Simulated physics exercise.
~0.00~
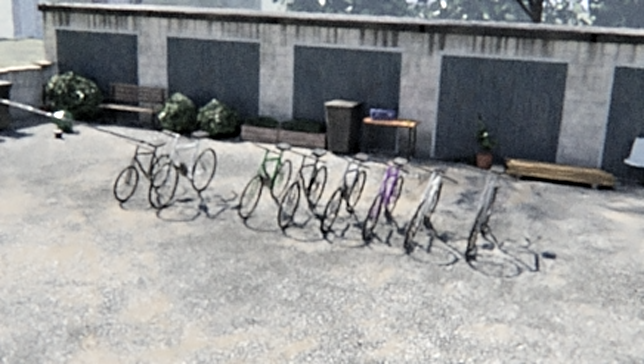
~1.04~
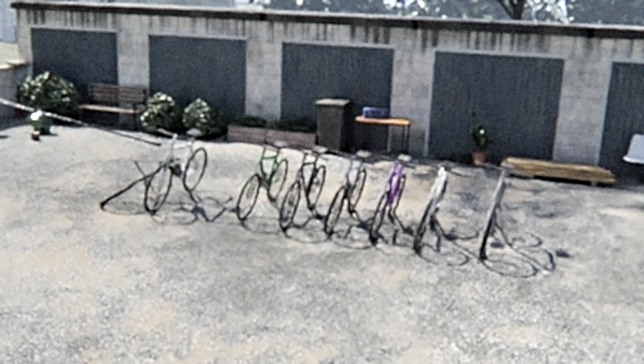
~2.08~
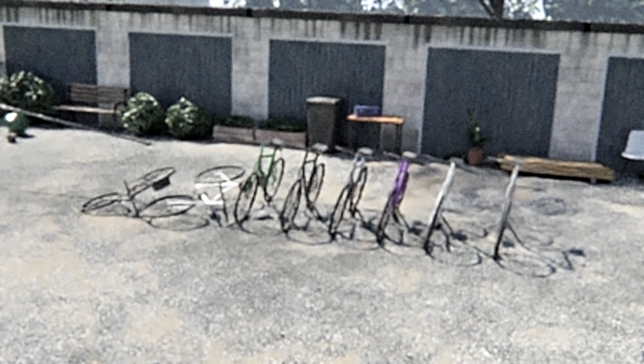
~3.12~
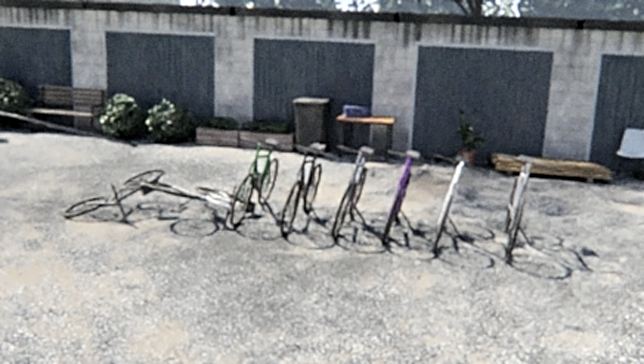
Pole nudging the leftmost bicycle in a courtyard row, which topples and brings down its neighbour, leaving six standing from green onward.
